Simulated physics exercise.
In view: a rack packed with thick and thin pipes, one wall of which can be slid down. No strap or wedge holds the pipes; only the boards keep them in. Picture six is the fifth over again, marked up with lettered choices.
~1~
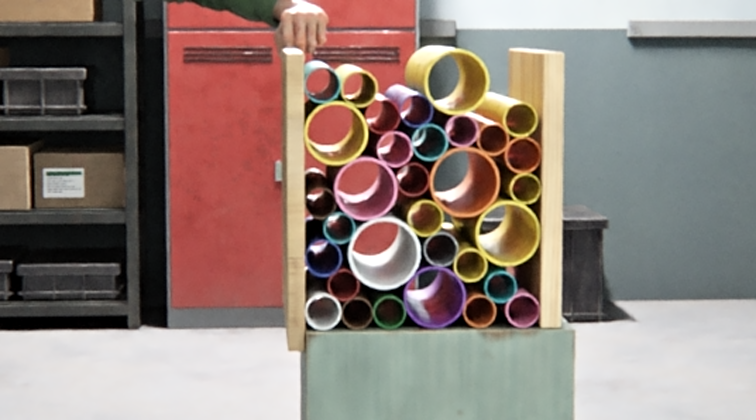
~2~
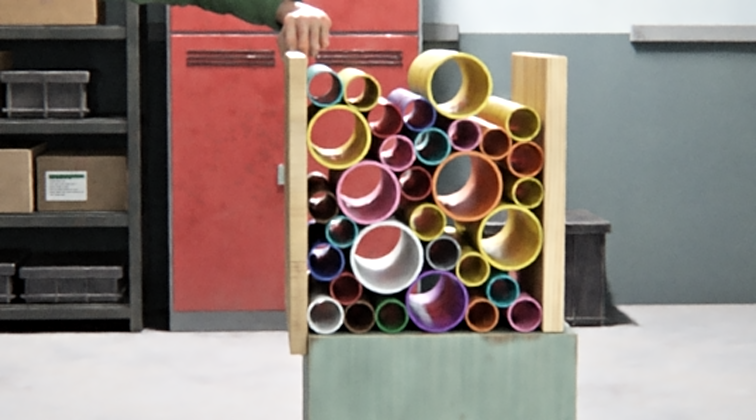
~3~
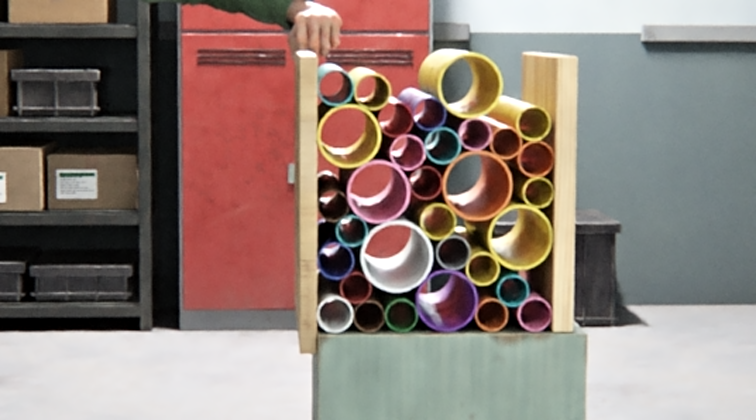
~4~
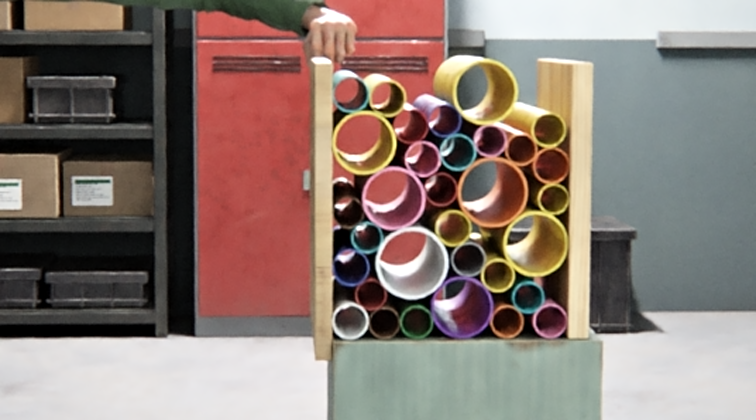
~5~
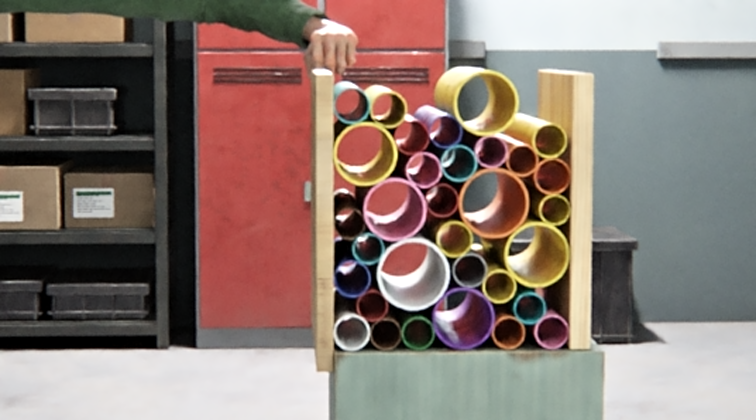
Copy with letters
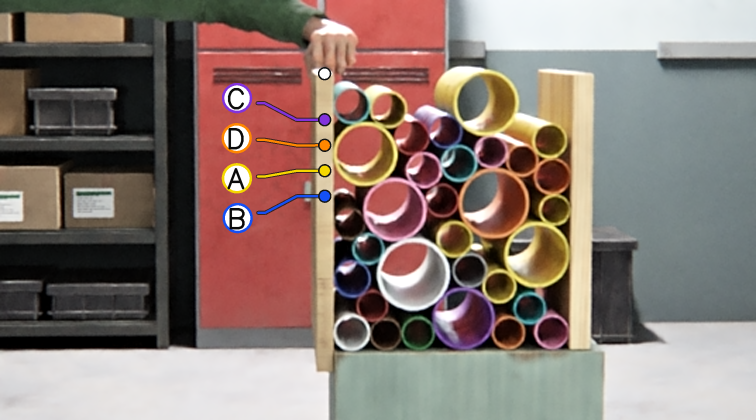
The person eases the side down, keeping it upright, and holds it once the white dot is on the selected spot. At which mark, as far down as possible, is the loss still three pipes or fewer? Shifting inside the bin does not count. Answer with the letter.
The answer is mark B.
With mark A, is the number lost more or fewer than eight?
Fewer than eight.
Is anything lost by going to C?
No, at C.
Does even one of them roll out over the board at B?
At B: Yes.
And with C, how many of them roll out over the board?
It comes to none.
On the marked copy, A at (325, 171); B at (325, 196); C at (325, 119); D at (325, 145); the white dot at (325, 73).
Taking B. A third of the way, top of the board (333, 131).
Two thirds of the way, top of the board (333, 194).
When it is over, top of the board (333, 195), one out over the board.
As for the rest, A one out over the board; C none out over the board; D one out over the board.
